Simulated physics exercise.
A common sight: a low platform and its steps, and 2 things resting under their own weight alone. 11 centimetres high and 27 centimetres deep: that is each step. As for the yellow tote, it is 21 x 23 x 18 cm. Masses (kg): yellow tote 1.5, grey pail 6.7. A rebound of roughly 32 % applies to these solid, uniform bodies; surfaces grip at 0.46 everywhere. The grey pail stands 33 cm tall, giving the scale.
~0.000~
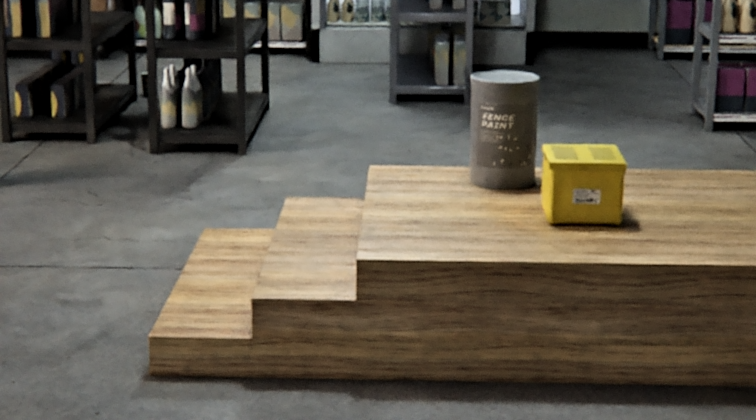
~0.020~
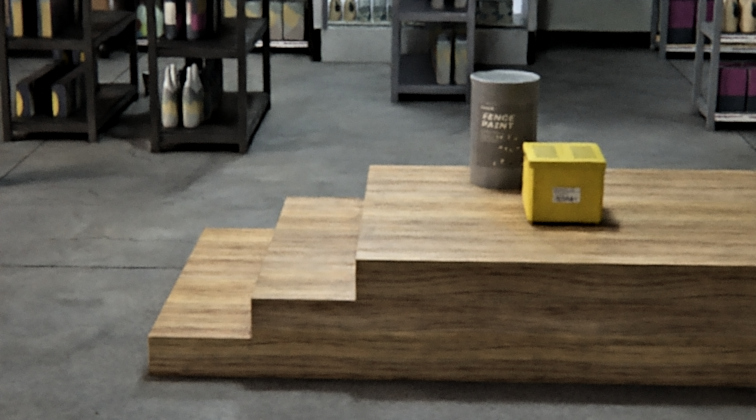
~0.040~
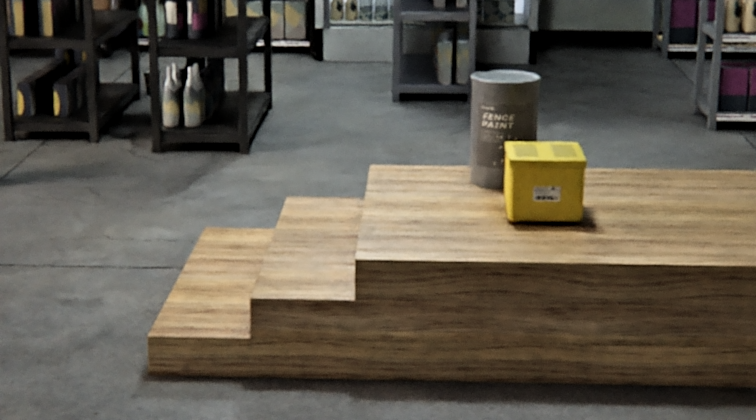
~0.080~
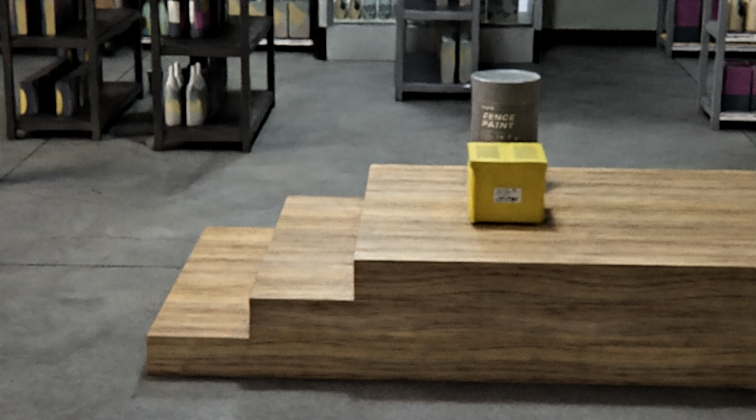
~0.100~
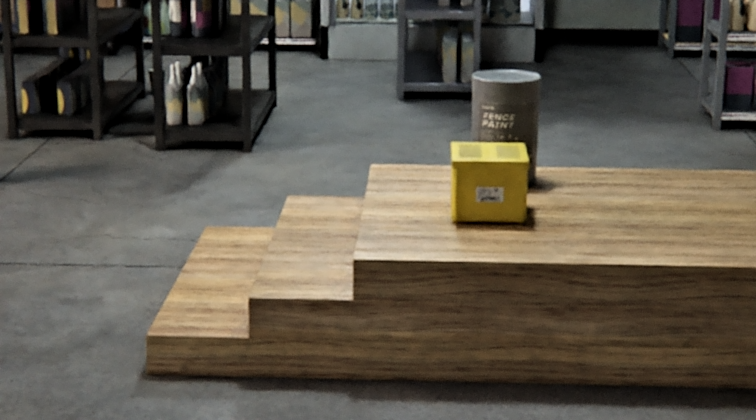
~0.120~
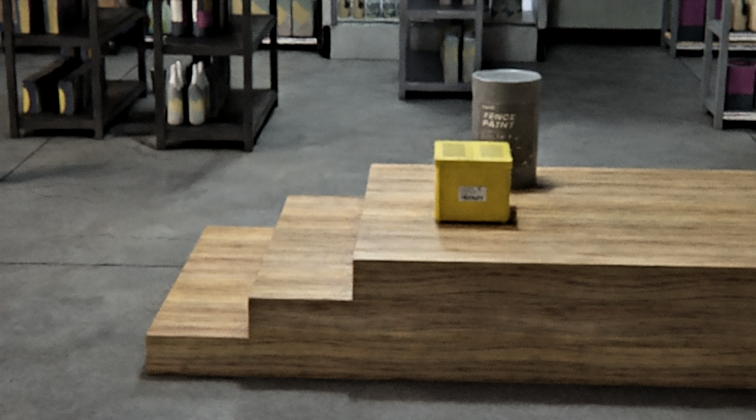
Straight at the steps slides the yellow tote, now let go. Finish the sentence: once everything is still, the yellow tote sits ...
... at the foot of the steps.
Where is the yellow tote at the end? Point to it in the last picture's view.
Around pixel (93, 280).
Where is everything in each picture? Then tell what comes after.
In the first frame, 62 cm to the first step; yellow tote (582, 184); grey pail (504, 129).
In the second frame, 57 cm to the first step; yellow tote (563, 183); grey pail (504, 130).
In the third frame, 51 cm to the first step; yellow tote (544, 182); grey pail (504, 130).
In the fourth frame, 41 cm to the first step; yellow tote (506, 183); grey pail (505, 129).
In the fifth frame, 36 cm to the first step; yellow tote (488, 182); grey pail (505, 129).
In the sixth frame, 31 cm to the first step; yellow tote (472, 182); grey pail (505, 129).
After 0.32 s, 7 cm past the top edge and 1 cm lower; yellow tote near (338, 182).
After 0.62 s, 39 cm past the top edge and 12 cm lower; yellow tote near (225, 217).
After 0.92 s, 54 cm past the top edge and 19 cm lower; yellow tote near (175, 241).
After 1.22 s, 75 cm past the top edge and 31 cm lower; yellow tote near (103, 278).
In the end (3.5 s), 78 cm past the top edge and 31 cm lower; grey pail under 12 cm from the start. At the end, from the last picture's camera, yellow tote near (93, 280).
